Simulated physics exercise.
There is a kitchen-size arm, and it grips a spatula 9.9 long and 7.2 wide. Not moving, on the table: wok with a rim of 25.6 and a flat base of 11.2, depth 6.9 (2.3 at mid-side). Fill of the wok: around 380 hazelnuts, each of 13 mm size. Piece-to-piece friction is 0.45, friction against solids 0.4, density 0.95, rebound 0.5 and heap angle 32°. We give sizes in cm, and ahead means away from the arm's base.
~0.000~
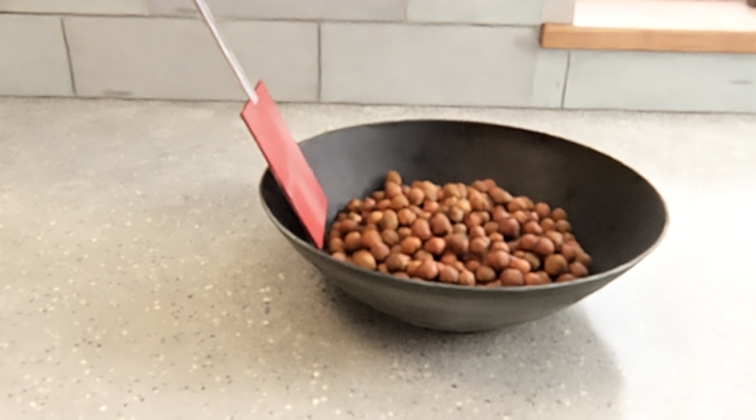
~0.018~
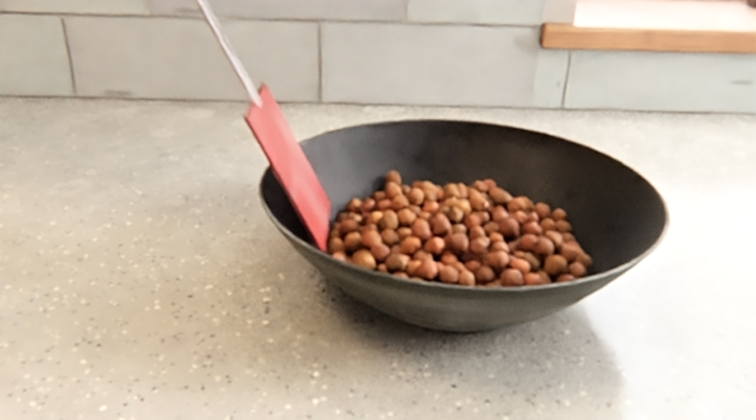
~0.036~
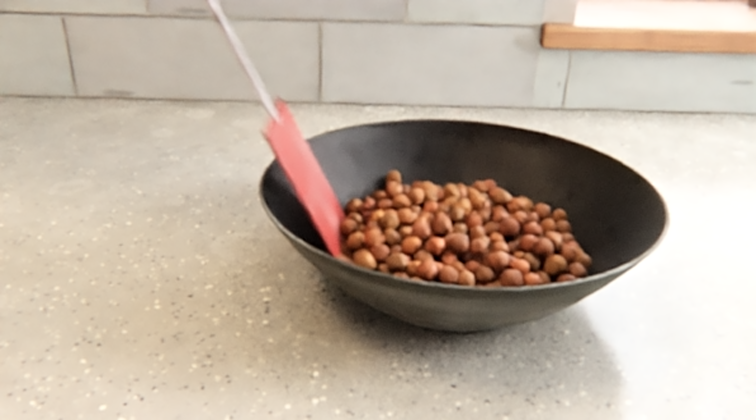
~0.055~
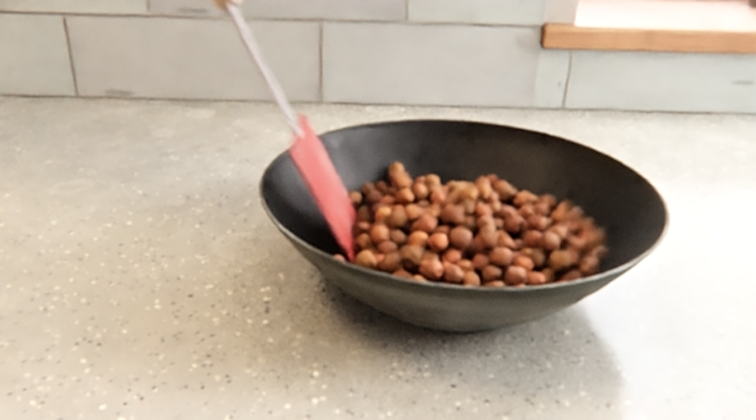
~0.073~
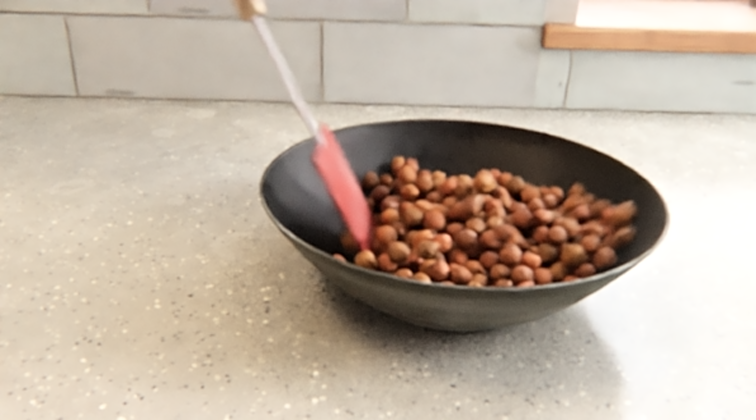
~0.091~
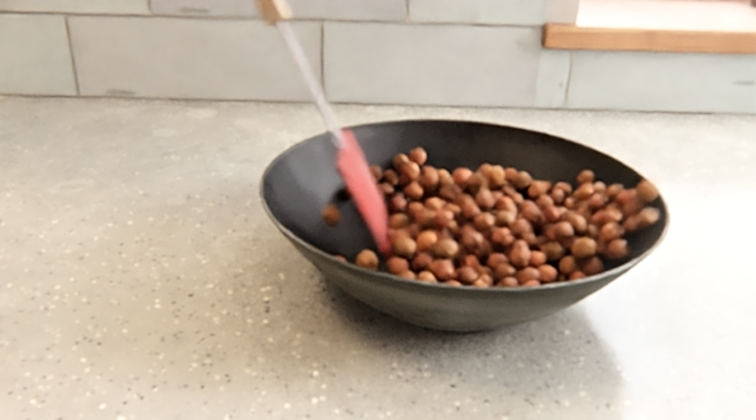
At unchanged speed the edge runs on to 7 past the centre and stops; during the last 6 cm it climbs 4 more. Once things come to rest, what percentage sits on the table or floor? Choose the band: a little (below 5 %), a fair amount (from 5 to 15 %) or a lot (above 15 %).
It is a lot, above 15 %.
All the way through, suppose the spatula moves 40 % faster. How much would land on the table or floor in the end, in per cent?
About 35 %.
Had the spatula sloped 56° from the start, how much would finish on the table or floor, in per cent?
It would come to roughly 25 percent.
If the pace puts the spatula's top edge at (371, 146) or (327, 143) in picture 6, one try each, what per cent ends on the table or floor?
Around 30 per cent, then around 20 per cent.
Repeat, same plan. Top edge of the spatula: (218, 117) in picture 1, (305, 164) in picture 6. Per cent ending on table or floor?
Around 25 per cent finishes on the table or floor.
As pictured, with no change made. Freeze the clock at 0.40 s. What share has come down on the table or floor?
Share at that moment: Roughly 10 %.
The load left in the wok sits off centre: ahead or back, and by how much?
The balance point lies close to 3.0 cm ahead.
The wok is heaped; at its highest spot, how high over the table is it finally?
Some 6.5 cm.
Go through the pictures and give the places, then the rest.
Spatula top edge at (251, 96), sloping 64°; upper third of the load around (456, 231), from x 335 to 585, top at y 180; 376 in the wok, in the first picture.
Spatula top edge at (255, 99), sloping 64°; upper third of the load around (456, 231), from x 335 to 585, top at y 180, in the second picture.
Spatula top edge at (273, 114), sloping 64°; upper third of the load around (456, 230), from x 340 to 585, top at y 180, in the third picture.
Spatula top edge at (297, 130), sloping 64°; upper third of the load around (469, 226), from x 335 to 595, top at y 170, in the fourth picture.
Spatula top edge at (320, 140), sloping 64°; upper third of the load around (492, 218), from x 335 to 625, top at y 165, in the fifth picture.
Spatula top edge at (342, 145), sloping 64°; upper third of the load around (509, 214), from x 335 to 645, top at y 155; 376 in the wok, in the sixth picture.
After 0.14 s, sloping 64°, highest piece 10 above the table; 373 in the wok, 3 on the blade or in flight.
After 0.18 s, sloping 64°, highest piece 11 above the table; 369 in the wok, 7 on the blade or in flight.
After 0.40 s, sloping 64°, highest piece 12 above the table; 279 in the wok, 41 on the table or floor, 56 on the blade or in flight.
After 1.45 s, sloping 64°, highest piece 7 above the table; 278 in the wok, 98 on the table or floor.
At rest, 278 in the wok, 98 on the table or floor. That is 26 % on the table or floor.
